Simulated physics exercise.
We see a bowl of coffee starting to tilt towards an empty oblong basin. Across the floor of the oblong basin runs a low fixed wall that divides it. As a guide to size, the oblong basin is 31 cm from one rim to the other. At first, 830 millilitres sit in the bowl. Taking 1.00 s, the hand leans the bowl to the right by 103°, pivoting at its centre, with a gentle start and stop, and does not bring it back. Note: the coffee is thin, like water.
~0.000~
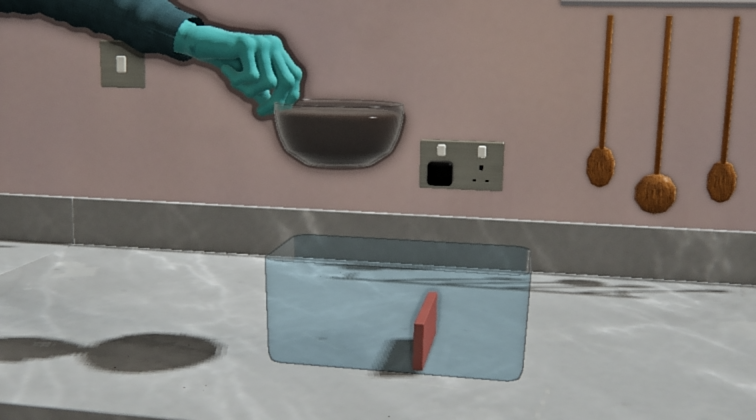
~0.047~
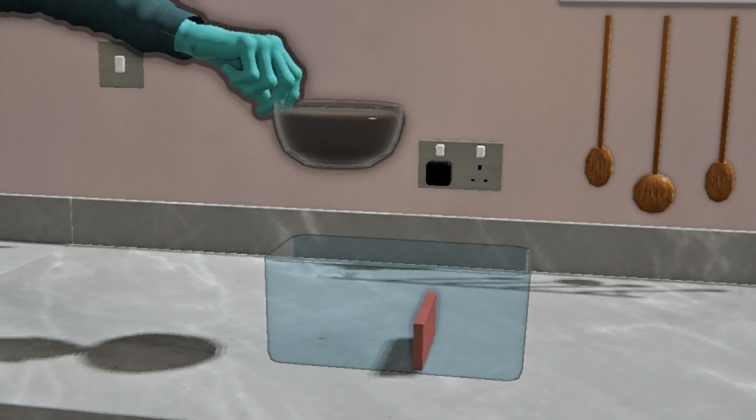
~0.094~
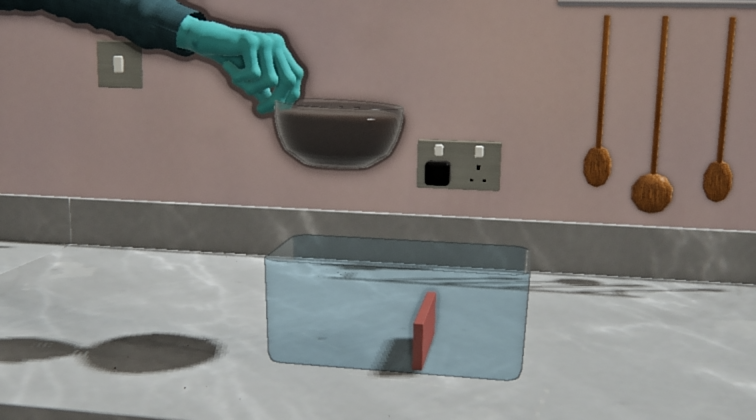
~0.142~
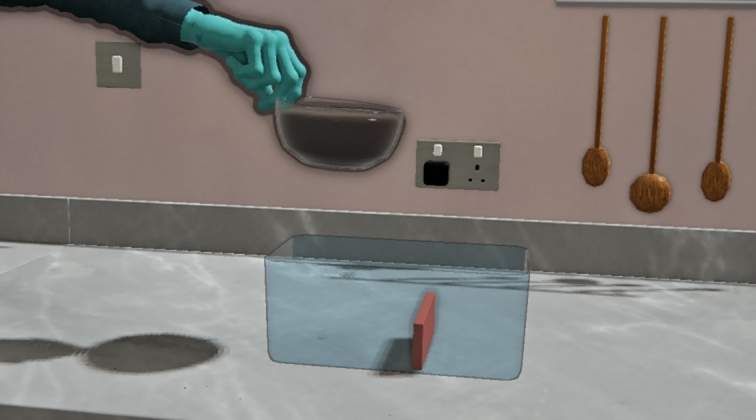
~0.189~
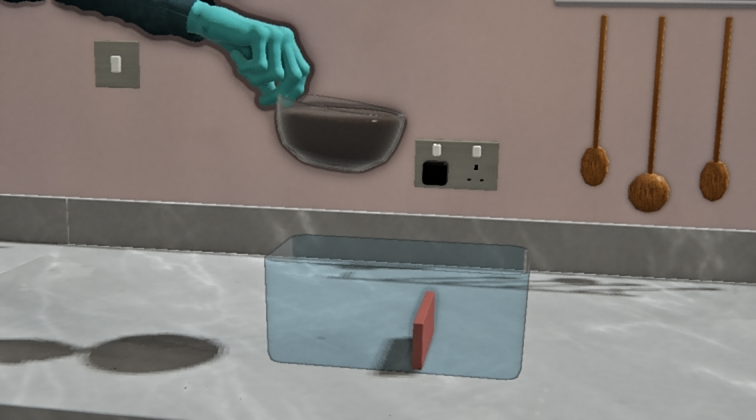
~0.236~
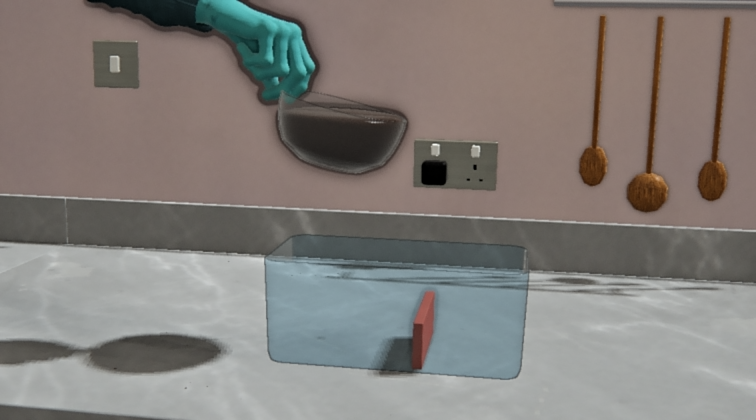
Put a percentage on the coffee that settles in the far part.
Roughly 77 per cent ends up there.
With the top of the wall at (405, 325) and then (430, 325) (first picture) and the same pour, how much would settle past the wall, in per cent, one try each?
One try each: Around 80 percent and then around 65 percent.
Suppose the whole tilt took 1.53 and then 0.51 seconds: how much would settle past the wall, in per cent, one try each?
In order, 80 and 50 per cent.
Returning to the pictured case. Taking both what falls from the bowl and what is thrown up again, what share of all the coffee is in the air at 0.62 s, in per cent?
It comes to about 38 percent.
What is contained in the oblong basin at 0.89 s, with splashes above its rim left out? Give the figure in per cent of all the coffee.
Some 90 percent of the total.
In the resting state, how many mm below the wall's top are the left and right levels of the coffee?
Left roughly 50 mm; right roughly 18 mm.
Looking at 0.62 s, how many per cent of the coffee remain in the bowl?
Roughly 40 percent.
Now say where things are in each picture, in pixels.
It leans 0°; its right rim is at (402, 107); the coffee meets the walls at (282, 110) and (401, 114); the oblong basin's rim runs from (280, 248) to (530, 262); the wall's top is at (426, 308), in the first frame.
It leans 1°; its right rim is at (402, 108); the coffee meets the walls at (281, 110) and (400, 115), in the second frame.
It leans 2°; its right rim is at (402, 110); the coffee meets the walls at (281, 110) and (400, 116), in the third frame.
It leans 5°; its right rim is at (403, 113); the coffee meets the walls at (282, 110) and (401, 118), in the fourth frame.
It leans 9°; its right rim is at (404, 118); the coffee meets the walls at (283, 110) and (402, 118), in the fifth frame.
It leans 14°; its right rim is at (404, 124); the coffee meets the walls at (285, 111) and (404, 119), in the sixth frame.
By 0.62 s the tilt is 70° and 41 per cent is still to pour, 1 is left of the wall and 19 right of it.
By 0.89 s the tilt is 100° and 3 per cent is still to pour, 12 is left of the wall and 77 right of it.
By 1.18 s the tilt is 103° and 0 per cent is still to pour, 22 is left of the wall and 77 right of it.
By 1.50 s the tilt is 103° and 0 per cent is still to pour, 22 is left of the wall and 77 right of it.
At rest 22 per cent lies left of the wall, 77 right of it and 1 outside.
